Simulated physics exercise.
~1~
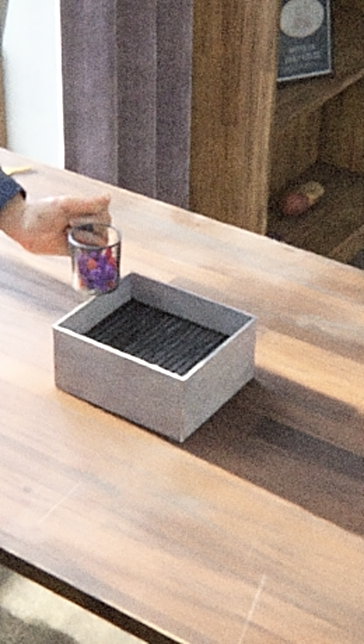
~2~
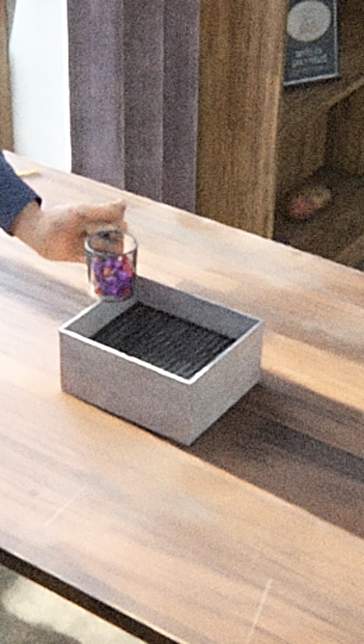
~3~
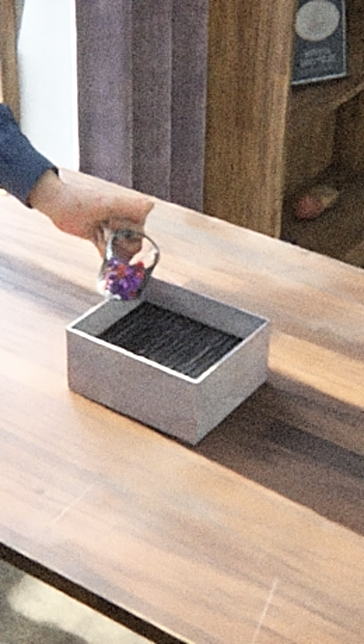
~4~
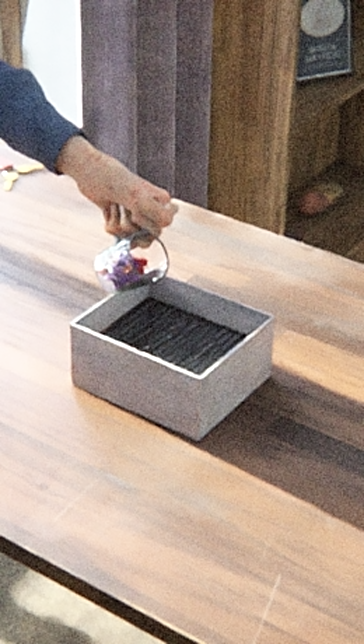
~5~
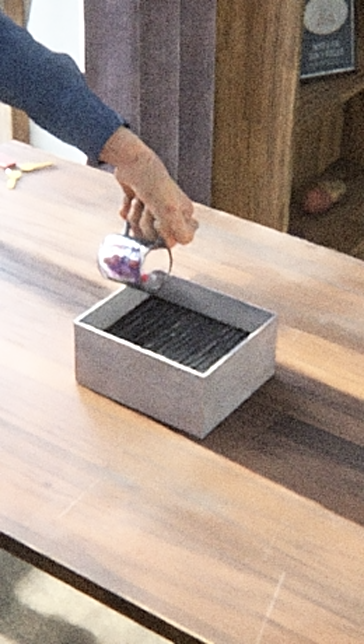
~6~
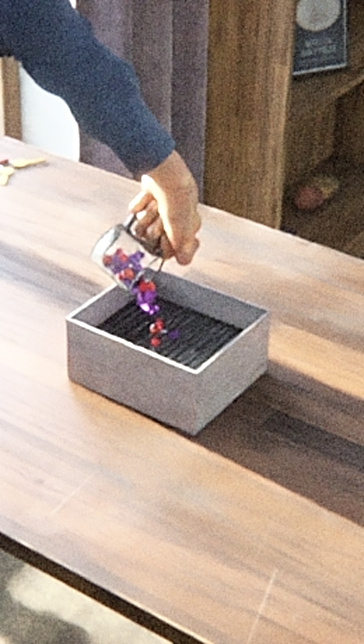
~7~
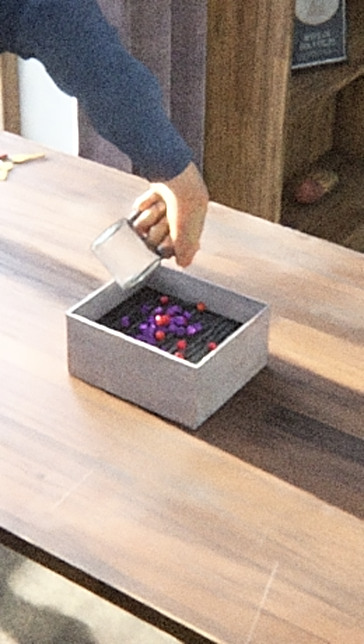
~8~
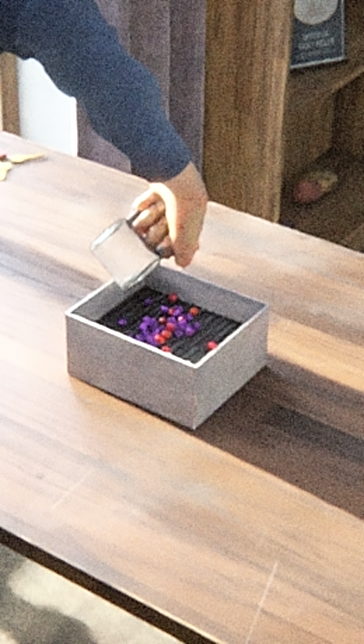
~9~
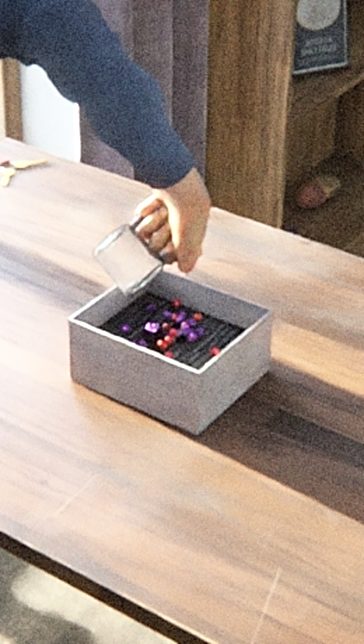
A hand in a dark blue sleeve holds a clear glass cup of small red and purple bits over an open grey box on a wooden table, seen from above at an angle. A dark ridged rack spans the inside of the box, with a purple-grey curtain and wooden shelves behind. The hand moves in from the left and gradually tilts the cup onto its side. The bits tumble out onto the rack, and the cup tips further until it is empty. Finally, the red and purple bits lie scattered together on the rack, while the hand still holds the upturned cup above.
